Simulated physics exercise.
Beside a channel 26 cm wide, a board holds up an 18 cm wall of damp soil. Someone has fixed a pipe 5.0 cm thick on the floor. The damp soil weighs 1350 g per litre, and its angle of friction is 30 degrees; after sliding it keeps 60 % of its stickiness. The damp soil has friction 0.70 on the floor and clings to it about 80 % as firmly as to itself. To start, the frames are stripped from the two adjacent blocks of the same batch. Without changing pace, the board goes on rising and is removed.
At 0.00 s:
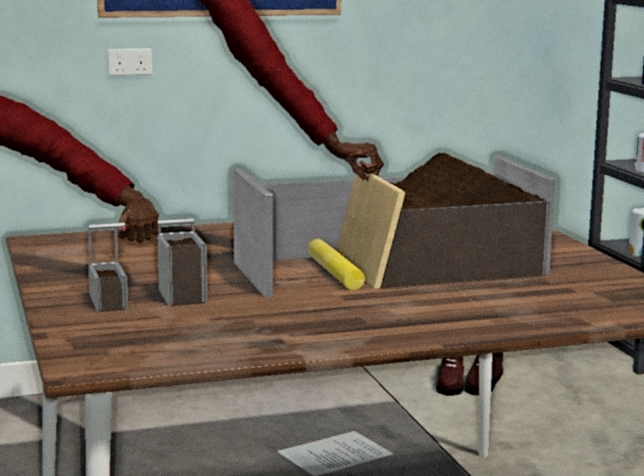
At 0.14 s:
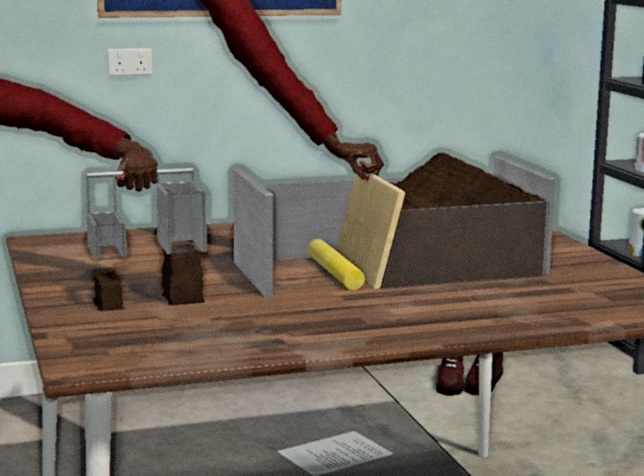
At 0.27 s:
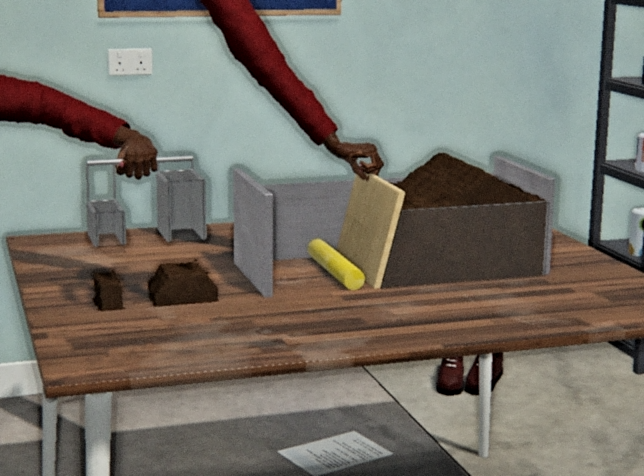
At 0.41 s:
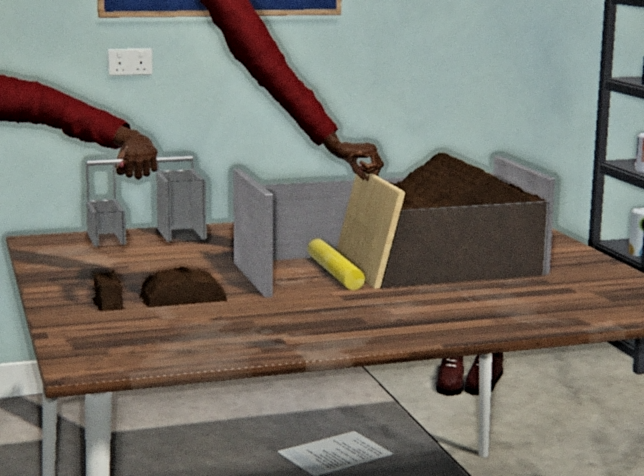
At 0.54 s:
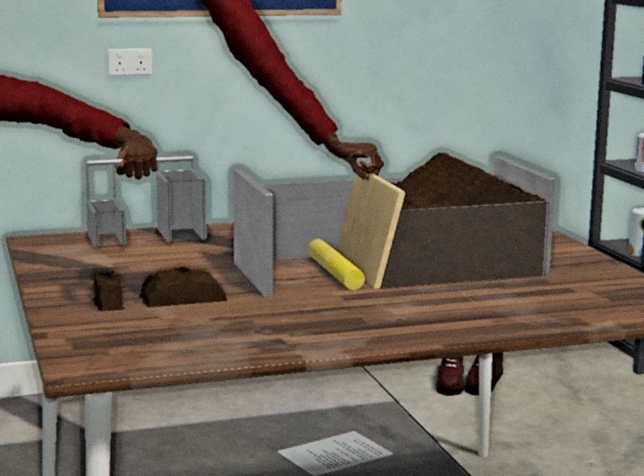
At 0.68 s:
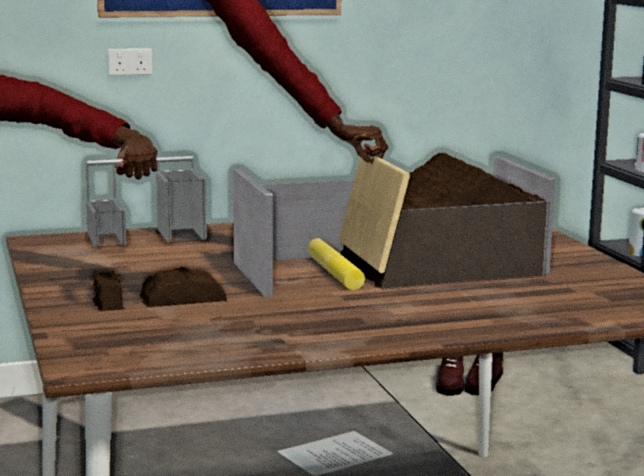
On a brown wooden table against a pale blue wall, seen from the front and slightly above by a still camera, one hand grips a grey double frame and another holds a pale board. The board leans beside a yellow roller and heaped dark soil between grey panels. The frame lifts, baring two soil blocks; the larger slumps into a low mound, then the board rises slightly.
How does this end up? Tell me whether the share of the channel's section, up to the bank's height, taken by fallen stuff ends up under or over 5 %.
I would say over.
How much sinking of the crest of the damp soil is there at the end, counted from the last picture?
The gap comes to about 0.5 centimetres.
After 0.87 s, the face still stands, with nothing on top of the pipe; the channel is 0 % full.
After 1.10 s, the fallen stuff reaches 7 % of the way across, with nothing on top of the pipe; the channel is 2 % full.
After 1.34 s, the fallen stuff reaches 17 % of the way across, with nothing on top of the pipe; the channel is 8 % full.
After 1.57 s, the fallen stuff reaches 17 % of the way across, with nothing on top of the pipe; the channel is 8 % full.
After 1.61 s, at the end, the fallen stuff reaches 17 % of the way across, with nothing on top of the pipe; the channel is 8 % full.
